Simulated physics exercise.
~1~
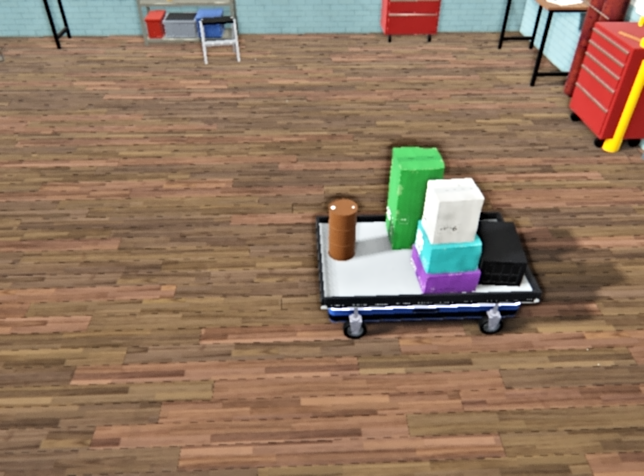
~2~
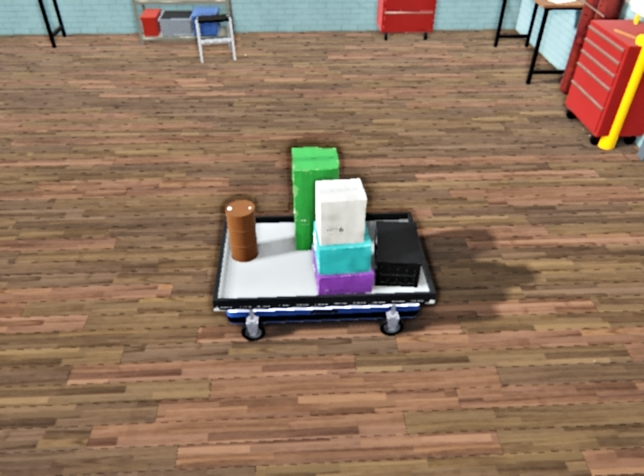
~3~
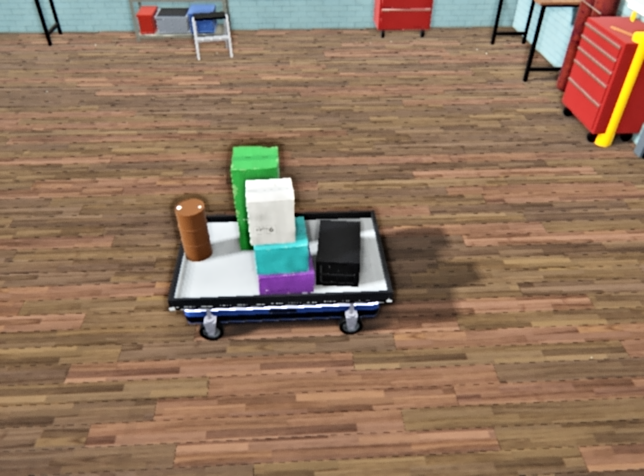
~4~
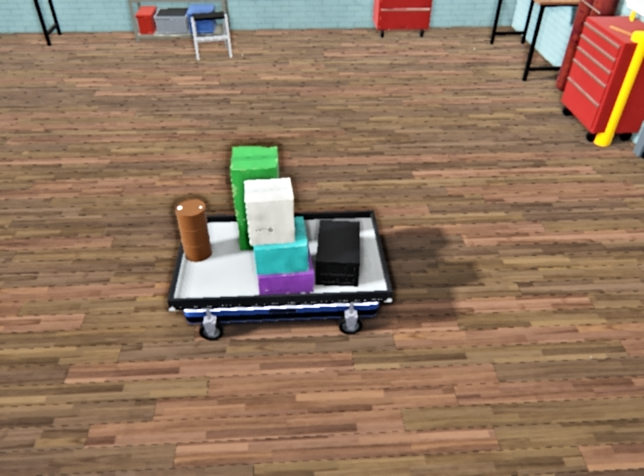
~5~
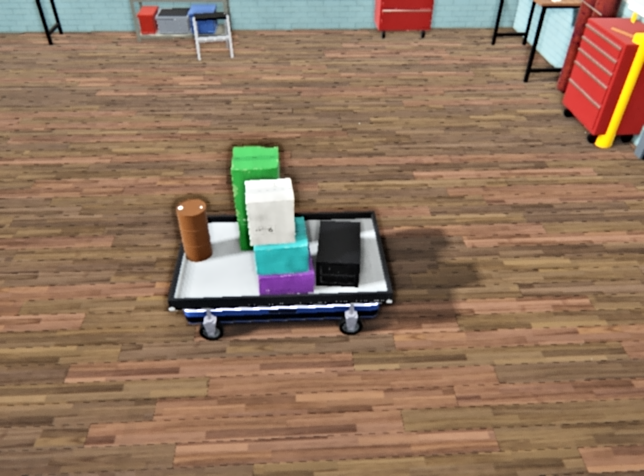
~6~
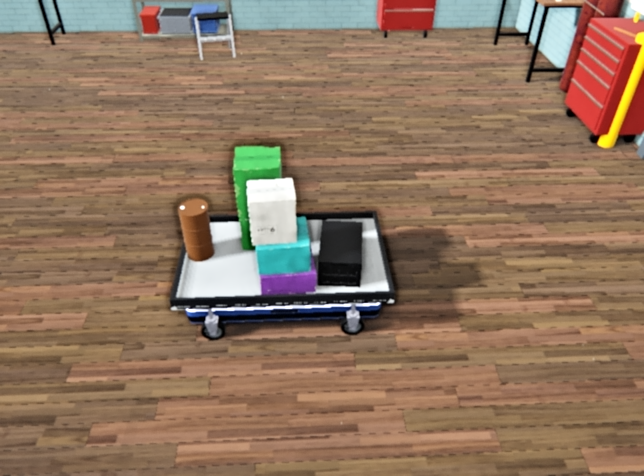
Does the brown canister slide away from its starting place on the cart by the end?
No, the brown canister keeps its spot near the left end of the deck as the cart rolls left and stops.
